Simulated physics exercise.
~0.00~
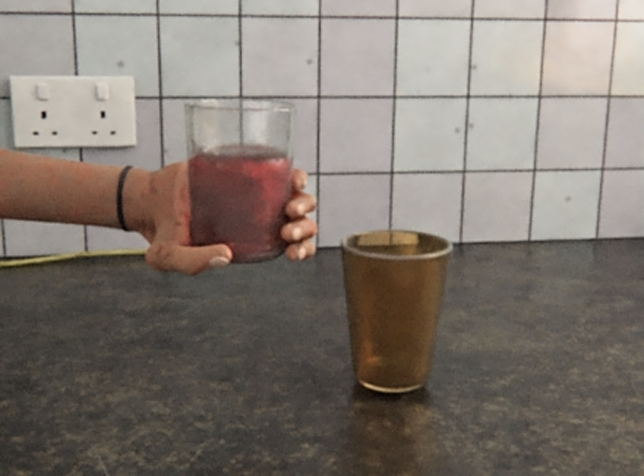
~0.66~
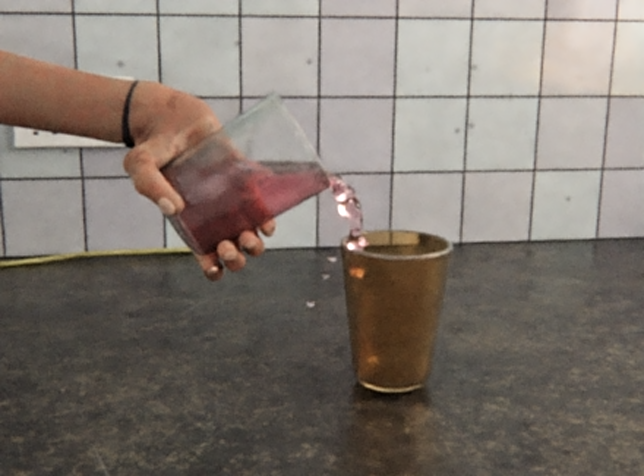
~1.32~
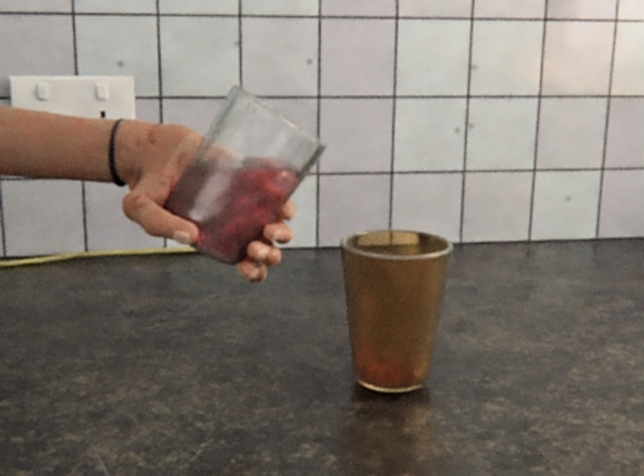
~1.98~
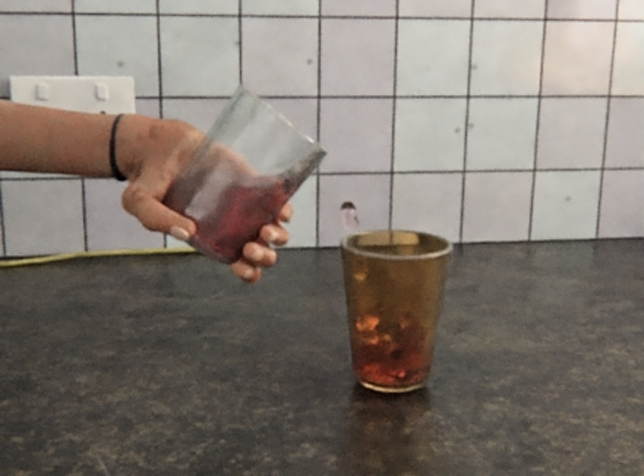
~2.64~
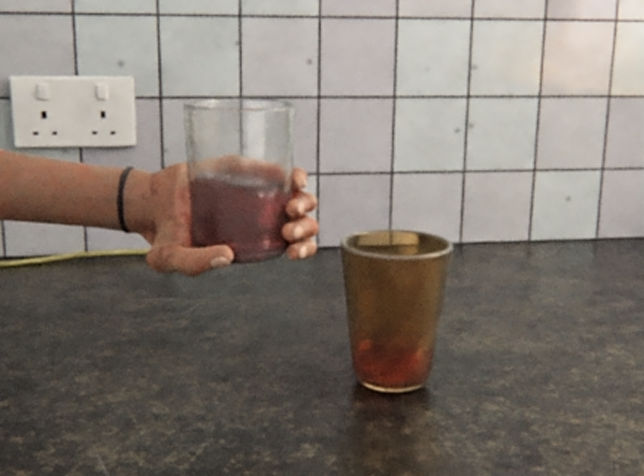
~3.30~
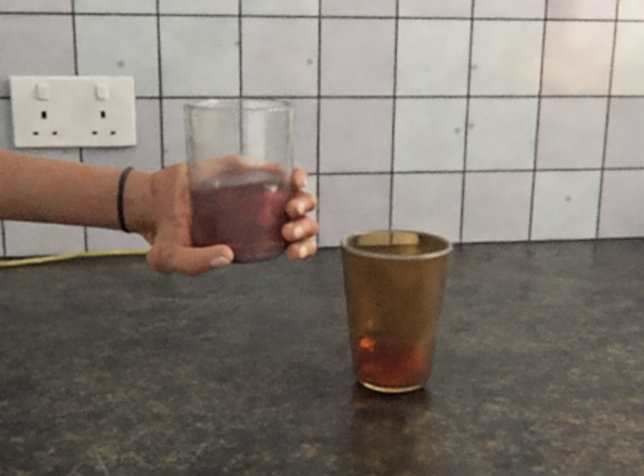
On a dark speckled worktop in front of white wall tiles and a double socket, a hand holds a clear glass of reddish-pink liquid to the left of an amber tumbler. The hand tips the glass steeply to the right, and liquid streams into the tumbler, with a few drops falling beside it. The glass then eases back and the flow stops. After another pour, more splashes about inside the tumbler. Finally the hand holds the glass upright, still partly full, while a shallow reddish pool settles in the tumbler.
